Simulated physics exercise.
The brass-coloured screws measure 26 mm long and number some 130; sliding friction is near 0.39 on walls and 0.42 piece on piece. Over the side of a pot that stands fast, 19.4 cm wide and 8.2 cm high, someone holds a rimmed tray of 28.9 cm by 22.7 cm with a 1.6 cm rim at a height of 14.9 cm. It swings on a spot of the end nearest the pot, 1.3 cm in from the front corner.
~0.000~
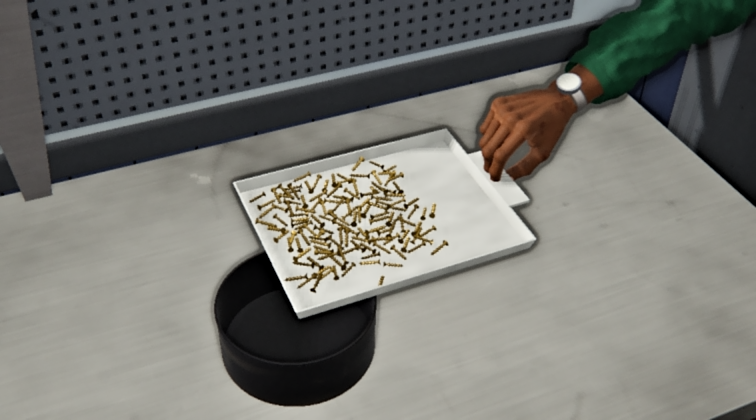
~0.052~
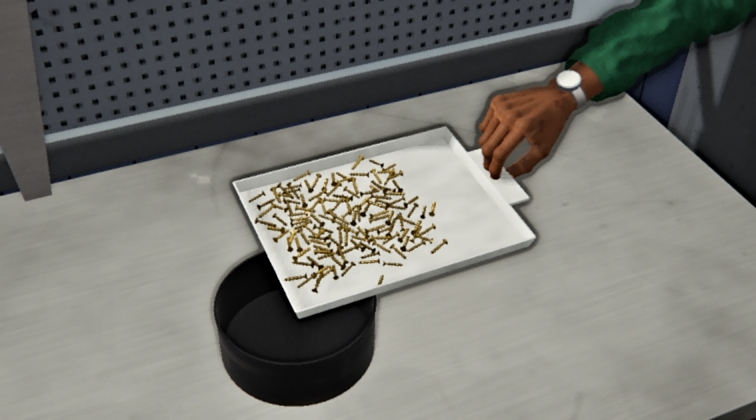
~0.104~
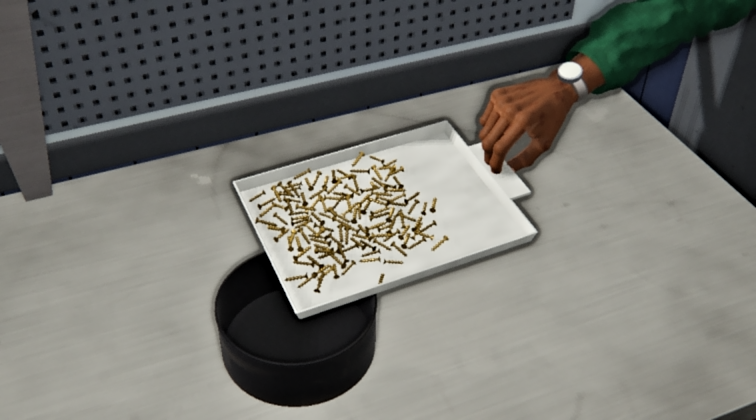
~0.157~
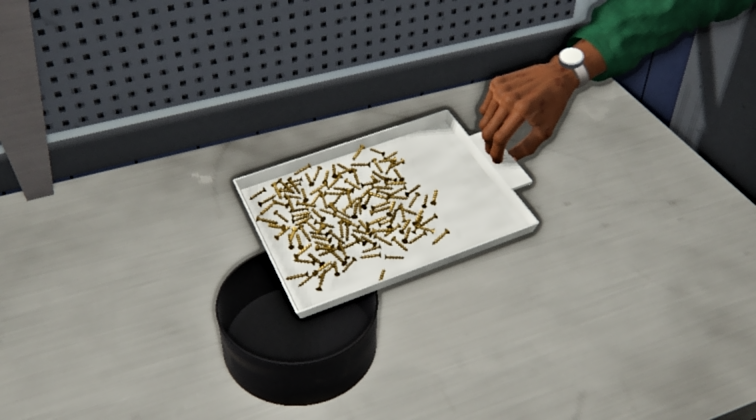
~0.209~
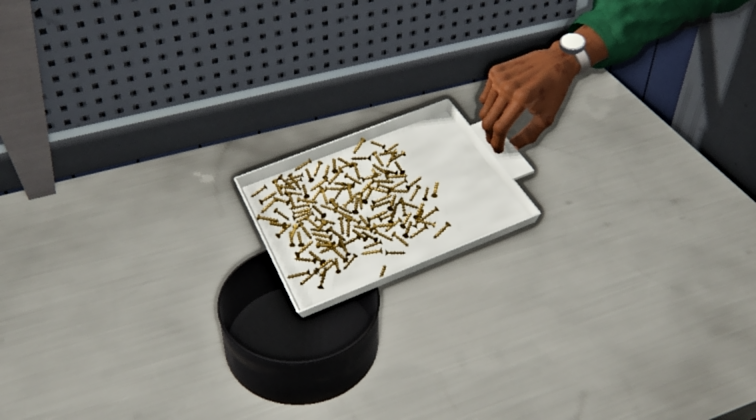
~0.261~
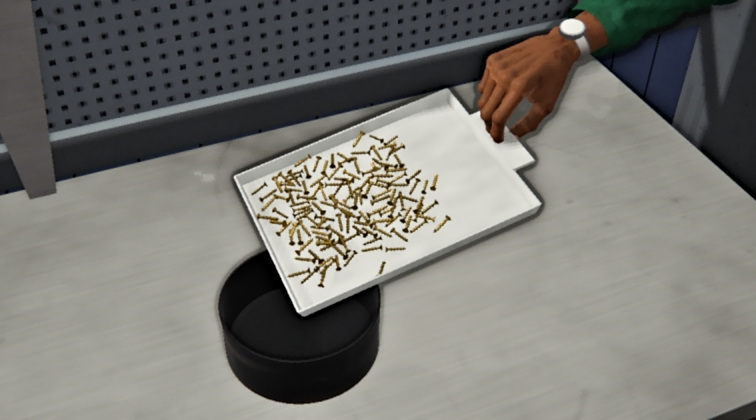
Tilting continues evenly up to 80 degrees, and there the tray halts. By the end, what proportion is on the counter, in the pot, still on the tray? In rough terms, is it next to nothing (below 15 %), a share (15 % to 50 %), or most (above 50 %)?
At the end, counter: A mid-sized amount; pot: A majority; tray: A low amount.
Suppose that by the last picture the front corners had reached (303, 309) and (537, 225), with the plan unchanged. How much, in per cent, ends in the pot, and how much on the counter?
Split: Pot = 0, counter = 100.
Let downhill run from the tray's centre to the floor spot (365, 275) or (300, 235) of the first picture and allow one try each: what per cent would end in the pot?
I'd put it at roughly 0 per cent for the first tilt and roughly 65 per cent for the second.
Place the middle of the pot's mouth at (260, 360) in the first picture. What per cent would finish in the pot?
Estimate: ~ 70 %.
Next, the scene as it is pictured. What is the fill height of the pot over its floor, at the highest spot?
2.0 cm.
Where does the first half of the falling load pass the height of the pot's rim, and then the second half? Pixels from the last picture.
Around (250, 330), then around (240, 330).
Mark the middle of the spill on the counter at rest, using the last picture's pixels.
I'd put it near (189, 366).
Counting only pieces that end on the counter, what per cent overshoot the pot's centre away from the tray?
Some 100 per cent.
Then, at 0.84 s, tilt 44 degrees; the tray holds 100 %, the pot 0 %.
After 1.22 s, tilt 65 degrees; the tray holds 90 %, the pot 5 %.
After 1.69 s, tilt 80 degrees; the tray holds 20 %, the pot 50 %.
By 2.9 s all is still; counter 35 %, pot 60 %, tray 5 %.
